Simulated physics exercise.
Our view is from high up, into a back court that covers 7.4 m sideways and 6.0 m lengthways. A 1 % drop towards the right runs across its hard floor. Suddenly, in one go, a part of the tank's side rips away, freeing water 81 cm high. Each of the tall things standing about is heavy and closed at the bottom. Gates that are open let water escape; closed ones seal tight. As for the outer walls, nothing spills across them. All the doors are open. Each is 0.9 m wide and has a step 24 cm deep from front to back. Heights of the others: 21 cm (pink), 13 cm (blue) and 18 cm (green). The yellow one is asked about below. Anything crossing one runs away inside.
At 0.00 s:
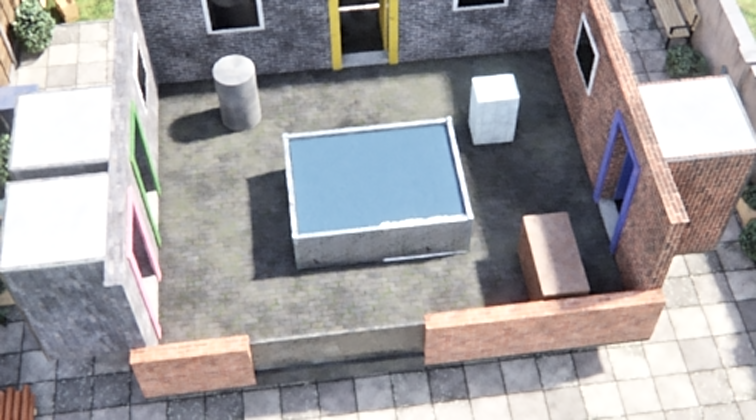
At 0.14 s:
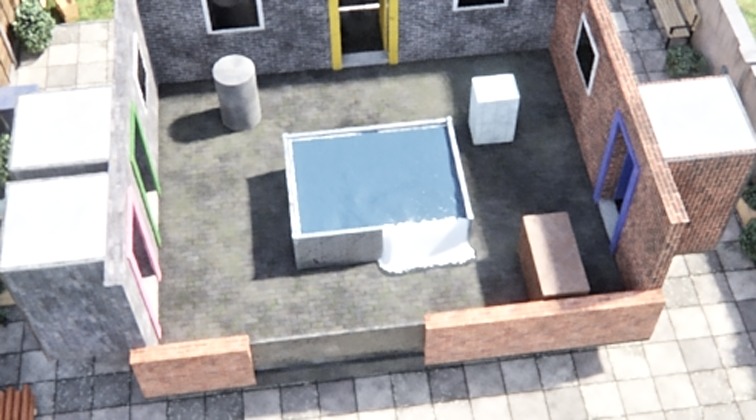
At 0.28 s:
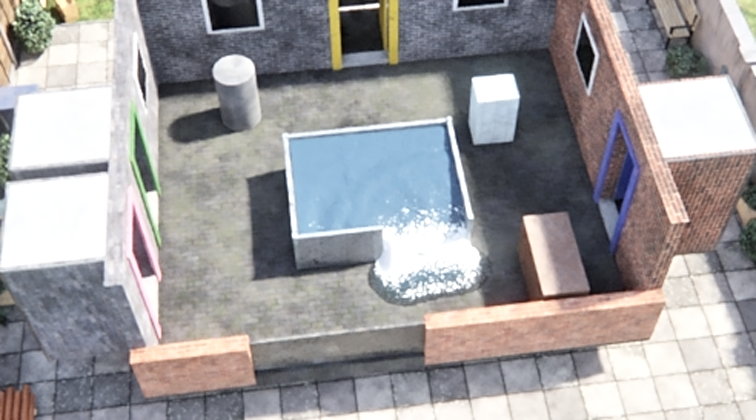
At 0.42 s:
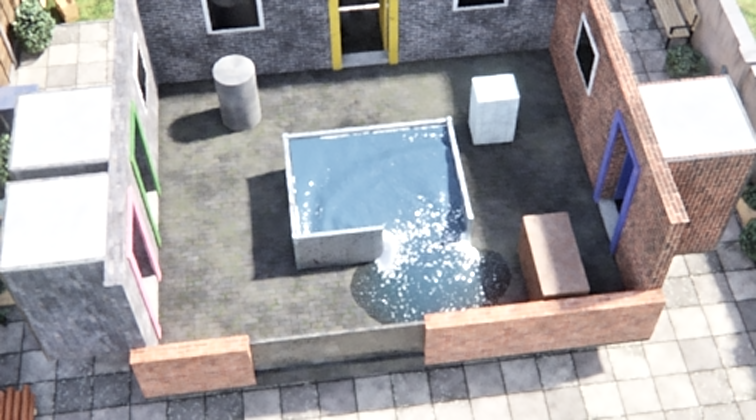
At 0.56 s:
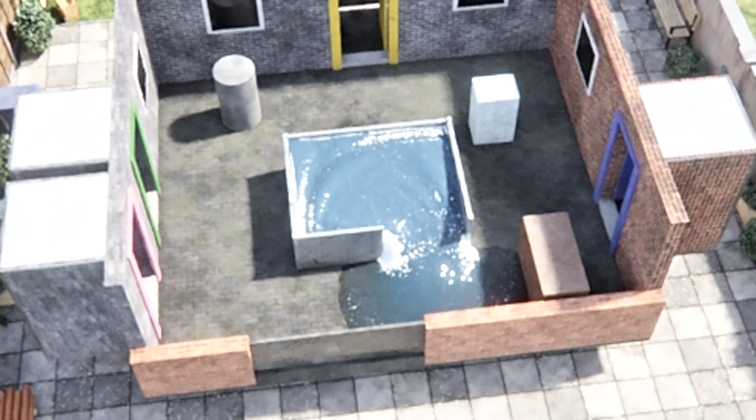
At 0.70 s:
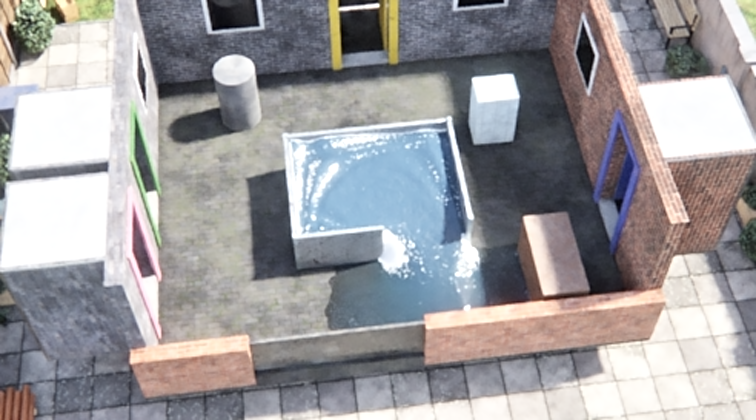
We see a walled courtyard with a rectangular tank of still water; part of its front side gives way at the right, and water gushes out in white foam, then spreads across the dark floor toward the low front wall.
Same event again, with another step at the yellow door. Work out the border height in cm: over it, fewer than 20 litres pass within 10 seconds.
Border at about 11.5 cm.
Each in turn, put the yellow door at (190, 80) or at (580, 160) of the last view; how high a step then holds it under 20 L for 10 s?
Around 15 and 11.0 cm respectively.
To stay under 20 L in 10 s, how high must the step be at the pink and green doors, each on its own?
About 20 cm at pink and about 8.5 cm at green.
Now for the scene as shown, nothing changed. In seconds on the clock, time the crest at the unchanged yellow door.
At roughly 10.0 s.
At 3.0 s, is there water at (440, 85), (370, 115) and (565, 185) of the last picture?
In turn: Wet, not reached, flooded.
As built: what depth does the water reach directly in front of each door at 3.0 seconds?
Depths in cm: Yellow 0, pink 24, blue 3, green 8.
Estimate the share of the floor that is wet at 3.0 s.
55 %.
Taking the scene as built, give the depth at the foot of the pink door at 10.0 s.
Depth: Near 9.0 cm.
After 1.4 s water covers 15 % of the floor, deepest (74 cm) near (533, 330); it has not reached the yellow door.
After 3.0 s water covers 55 % of the floor, deepest (43 cm) near (530, 320); it has not reached the yellow door.
After 10.0 s water covers 100 % of the floor, deepest (23 cm) near (475, 57); 17 cm at the yellow door, 31 litres in over its 10 cm step.
At the yellow door as built, the water arrived by 3.7 s and peaked near 17 cm at 10.0 s.
Run again over the same 10 s with other heights there, 27 litres in over 10.5 cm, 7 litres over 14 cm. The limit of 20 litres is kept from about 11.5 cm up.
